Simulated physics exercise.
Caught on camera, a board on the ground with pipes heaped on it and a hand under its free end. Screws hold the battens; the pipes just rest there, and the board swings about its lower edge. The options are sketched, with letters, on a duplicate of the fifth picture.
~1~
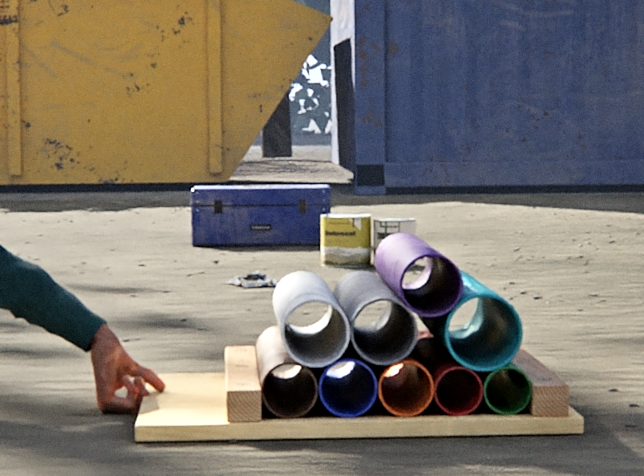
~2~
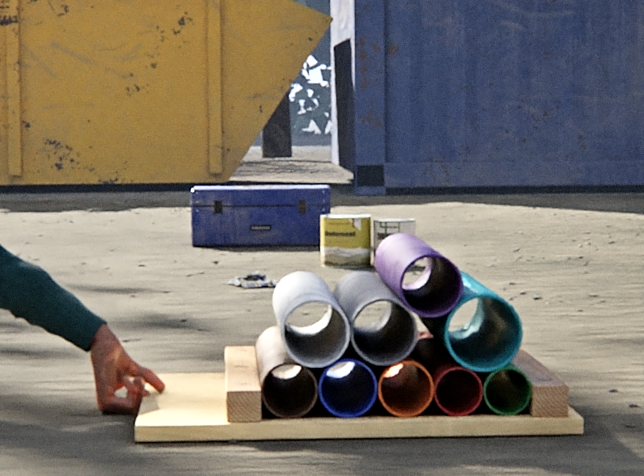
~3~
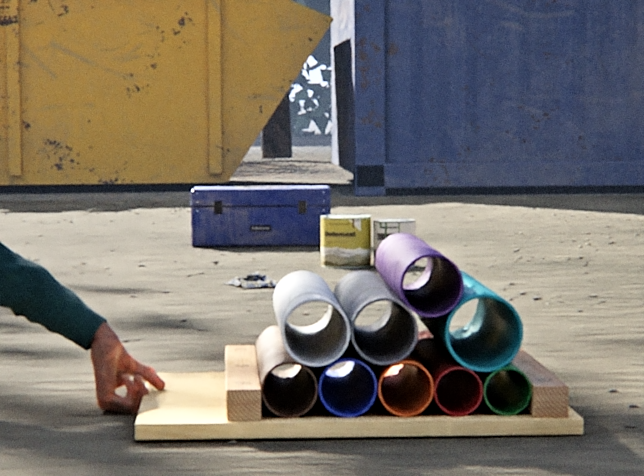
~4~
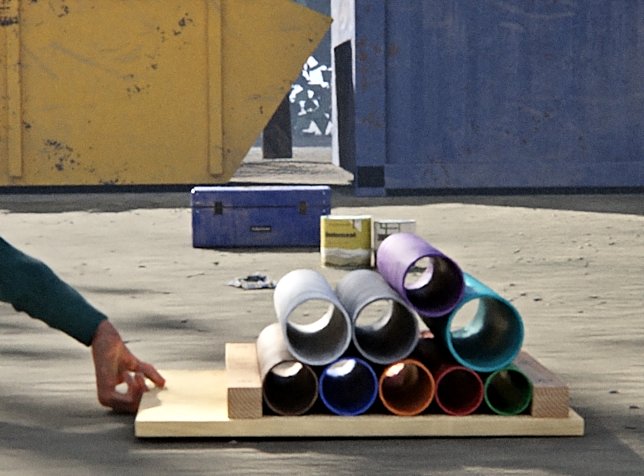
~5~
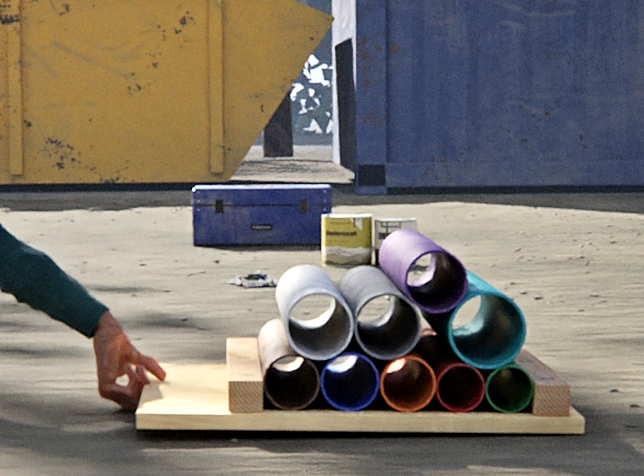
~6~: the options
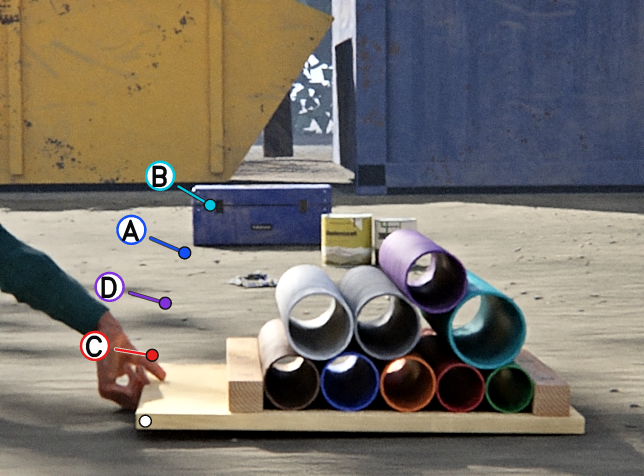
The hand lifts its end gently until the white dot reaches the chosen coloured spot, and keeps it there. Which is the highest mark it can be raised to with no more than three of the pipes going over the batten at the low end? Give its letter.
Lift it to A and no more.
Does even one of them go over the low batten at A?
Yes, at A.
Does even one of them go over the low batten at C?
No, at C.
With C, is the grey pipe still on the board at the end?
The grey pipe: Yes.
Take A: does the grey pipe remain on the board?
No, with A.
On the marked copy, A at (185, 253); B at (210, 205); C at (152, 355); D at (165, 303); the white dot at (145, 421).
Taking A. A third of the way, board at 15°.
Two thirds of the way, board at 24°.
When it is over, board at 24°, three over the low batten (turquoise, grey, purple).
As for the rest, B four over the low batten (turquoise, white, grey, purple); C none over the low batten; D two over the low batten (turquoise, purple).
